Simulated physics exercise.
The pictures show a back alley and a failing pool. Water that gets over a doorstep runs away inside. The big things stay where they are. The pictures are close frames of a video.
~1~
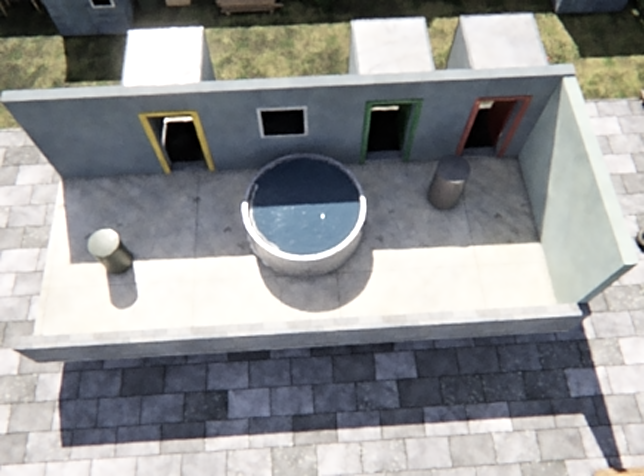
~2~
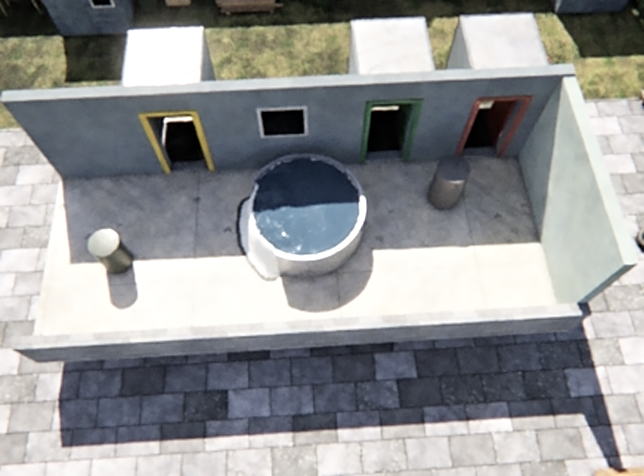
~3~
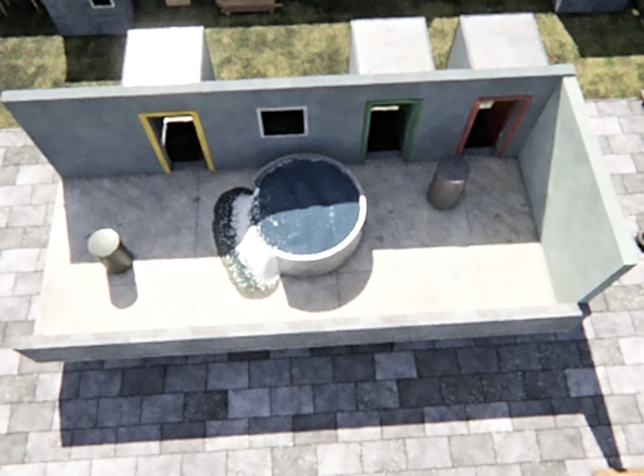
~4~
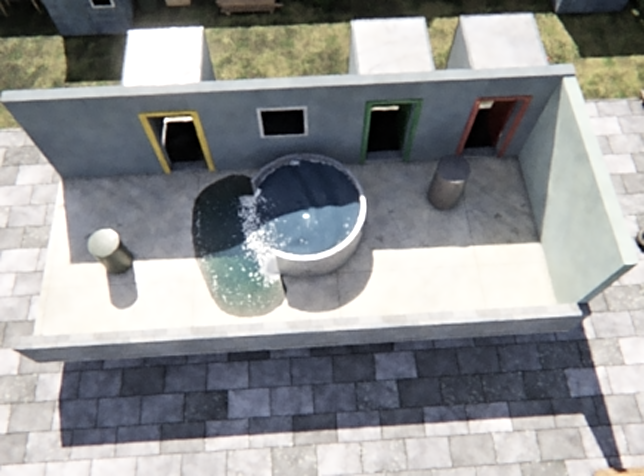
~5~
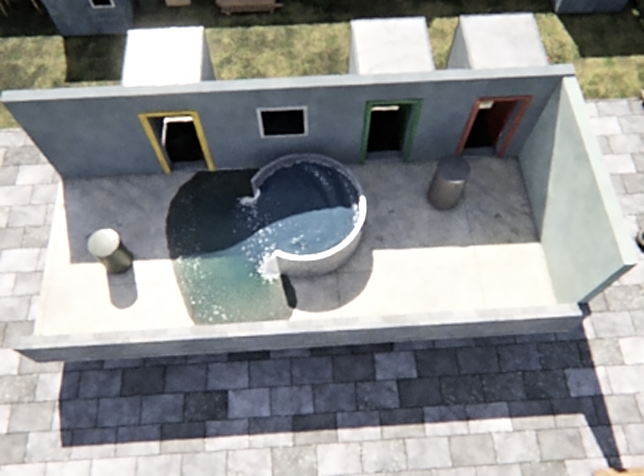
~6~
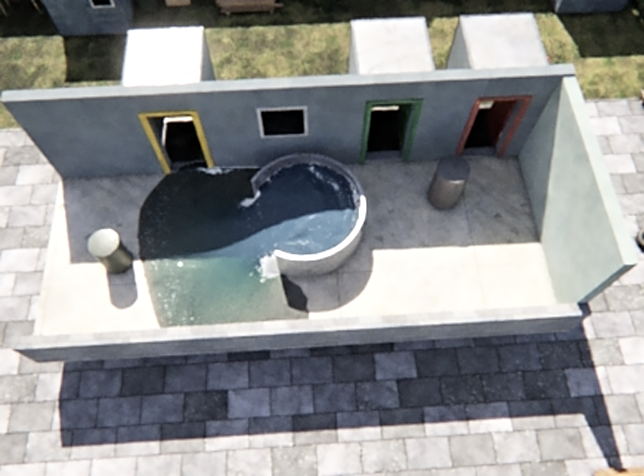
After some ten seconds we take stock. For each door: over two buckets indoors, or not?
In the end: The green door holds within the limit; the yellow door floods; the red door holds within the limit.
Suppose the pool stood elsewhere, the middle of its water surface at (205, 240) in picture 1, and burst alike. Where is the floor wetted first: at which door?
The door marked yellow.
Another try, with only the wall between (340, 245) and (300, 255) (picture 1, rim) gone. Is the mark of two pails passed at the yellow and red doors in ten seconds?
One by one: The yellow door stays under; the red door goes over.
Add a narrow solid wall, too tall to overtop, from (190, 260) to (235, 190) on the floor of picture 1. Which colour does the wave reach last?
That is the red door.
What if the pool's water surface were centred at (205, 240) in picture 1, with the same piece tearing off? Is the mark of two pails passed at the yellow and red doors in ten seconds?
One by one: The yellow door is under; the red door keeps below it.
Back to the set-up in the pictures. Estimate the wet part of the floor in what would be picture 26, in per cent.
About 55 per cent.
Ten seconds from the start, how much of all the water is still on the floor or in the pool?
Close to 32 %.
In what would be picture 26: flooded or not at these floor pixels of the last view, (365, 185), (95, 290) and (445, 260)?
As listed: Dry, awash, not flooded.
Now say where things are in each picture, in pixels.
The first frame shows the pool at (304, 206) is whole and still.
In the second frame, the front is at (277, 276), out from the gap at (252, 234).
In the third frame, water pours out at (252, 235) and has run to (240, 190).
In the fourth frame, the front is at (242, 314), out from the gap at (253, 236).
In the fifth frame, the front is at a hidden place, out from the gap at (253, 237).
In the sixth frame, water pours out at (253, 237) and has run to a hidden place.
A moment on, water covers 45 % of the floor; the green door not reached, the yellow door under two buckets in, the red door not reached.
Next, water covers 50 % of the floor; the green door not reached, the yellow door over two buckets in, the red door not reached.
Then, water covers 55 % of the floor; the green door not reached, the yellow door over two buckets in, the red door not reached.
Later, water covers 60 % of the floor; the green door not reached, the yellow door over two buckets in, the red door not reached.
In the end, water covers 75 % of the floor; the green door not reached, the yellow door over two buckets in, the red door not reached.
